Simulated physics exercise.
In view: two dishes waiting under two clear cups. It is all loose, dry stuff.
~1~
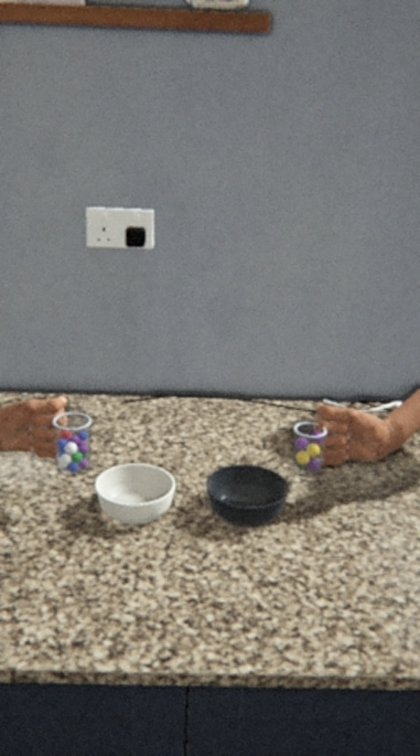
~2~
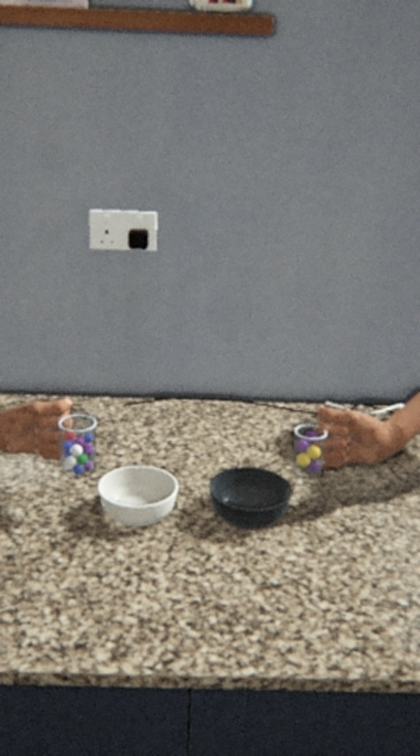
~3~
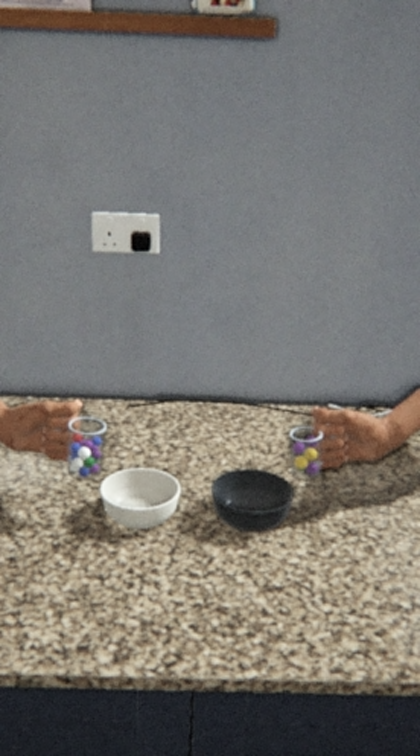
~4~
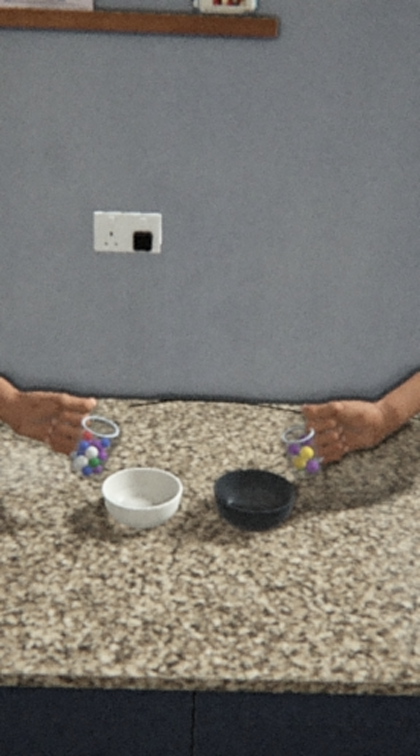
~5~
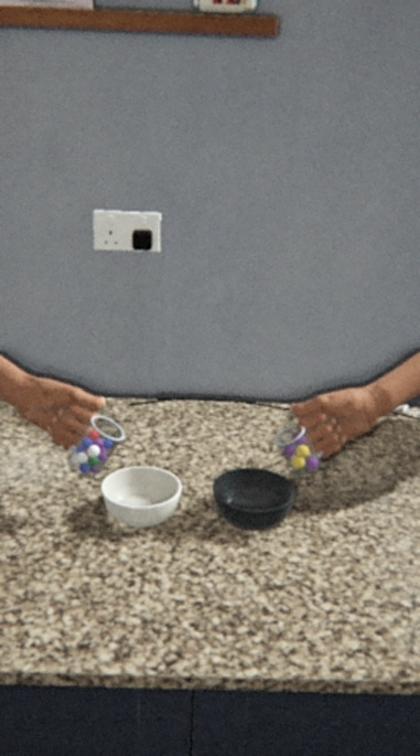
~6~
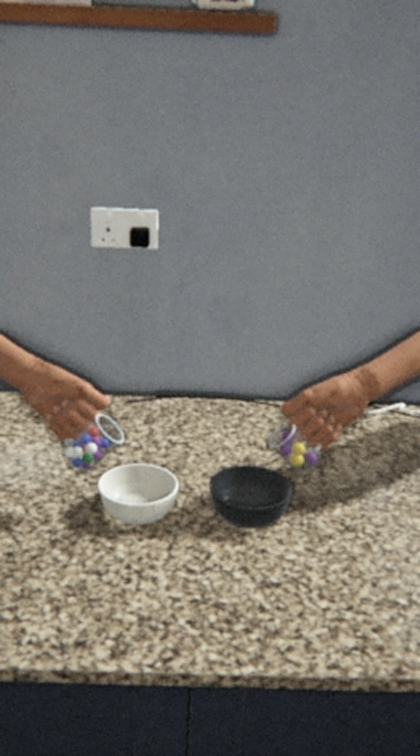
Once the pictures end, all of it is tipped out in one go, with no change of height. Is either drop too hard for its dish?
The left dish holds every piece and the right dish holds every piece.
Then, 0.37 s later than the last frame, left, every one still in the cup; right, every one still in the cup.
Then, 0.76 s later than the last frame, left, the larger part still in the cup, about a tenth in the dish; right, the larger part still in the cup, about a tenth in the air.
Then, 1.23 s later than the last frame, left, every one in the dish; right, every one in the dish.
When it is over, left, every one in the dish, not one outside the dish; right, every one in the dish, not one outside the dish.
